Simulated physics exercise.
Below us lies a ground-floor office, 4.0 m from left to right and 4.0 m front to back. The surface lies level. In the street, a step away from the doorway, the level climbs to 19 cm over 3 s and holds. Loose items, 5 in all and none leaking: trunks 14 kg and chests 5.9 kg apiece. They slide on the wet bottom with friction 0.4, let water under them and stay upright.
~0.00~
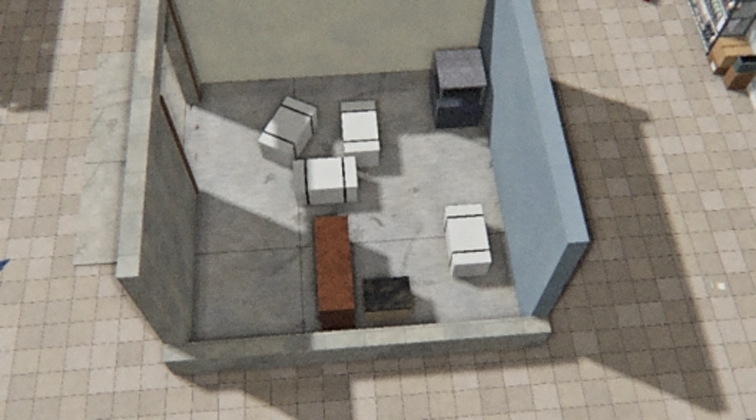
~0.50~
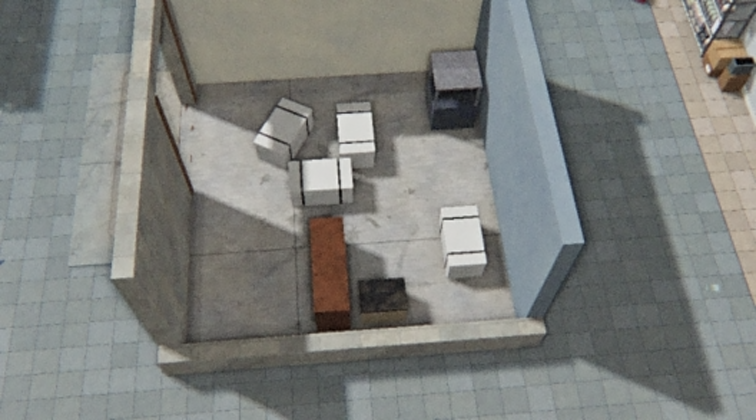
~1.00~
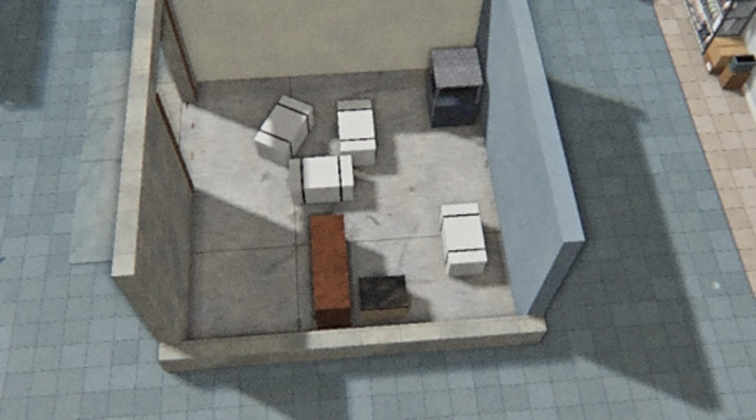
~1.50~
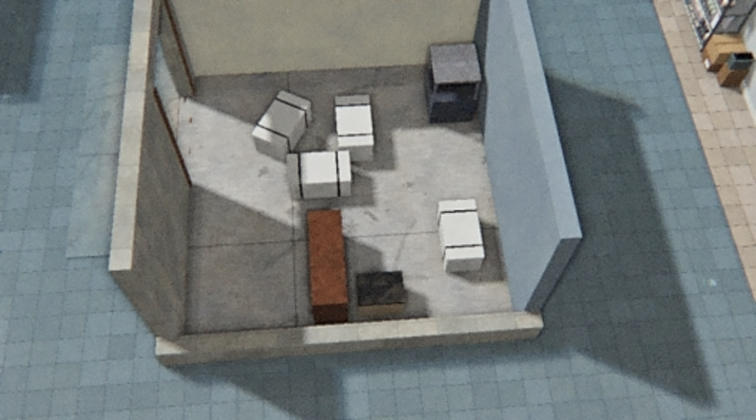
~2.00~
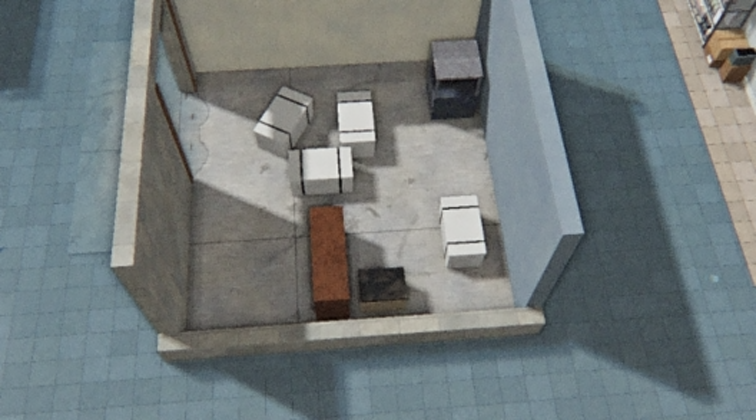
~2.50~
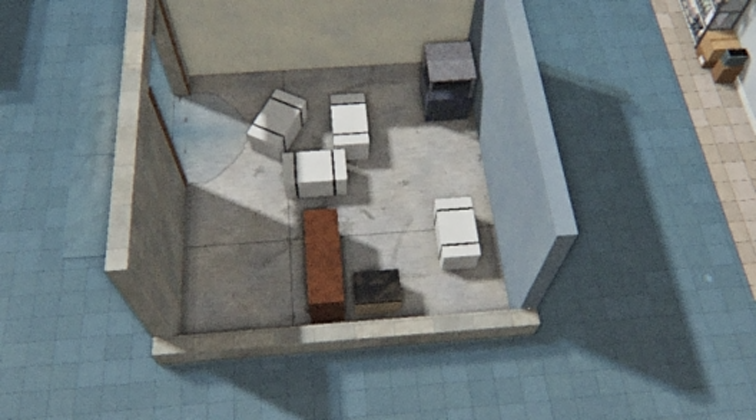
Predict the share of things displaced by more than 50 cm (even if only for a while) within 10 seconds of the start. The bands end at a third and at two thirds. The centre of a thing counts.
Share: Two thirds or more.
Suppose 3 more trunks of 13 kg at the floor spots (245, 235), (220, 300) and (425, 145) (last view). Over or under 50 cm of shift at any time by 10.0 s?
In that order: Less, less, over.
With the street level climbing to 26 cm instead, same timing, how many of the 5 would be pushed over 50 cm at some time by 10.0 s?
Then 4.
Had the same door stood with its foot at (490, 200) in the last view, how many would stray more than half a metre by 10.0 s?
Then 5.
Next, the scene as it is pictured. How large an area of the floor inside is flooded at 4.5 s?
About 7.5 m2.
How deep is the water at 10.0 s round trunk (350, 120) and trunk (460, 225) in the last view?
Roughly 11 and 15 cm.
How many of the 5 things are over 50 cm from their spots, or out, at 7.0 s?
3 of them.
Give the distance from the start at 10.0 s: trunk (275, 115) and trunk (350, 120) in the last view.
In that order: 300 cm, 140 cm.
After 3.5 s 0 of 5 are over 50 cm from their spots; 0 afloat.
After 4.5 s 1 of 5 are over 50 cm from their spots; 1 afloat.
After 7.0 s 3 of 5 are over 50 cm from their spots; 2 afloat.
After 10.0 s 4 of 5 are over 50 cm from their spots, and 4 have been at some point; 5 afloat.
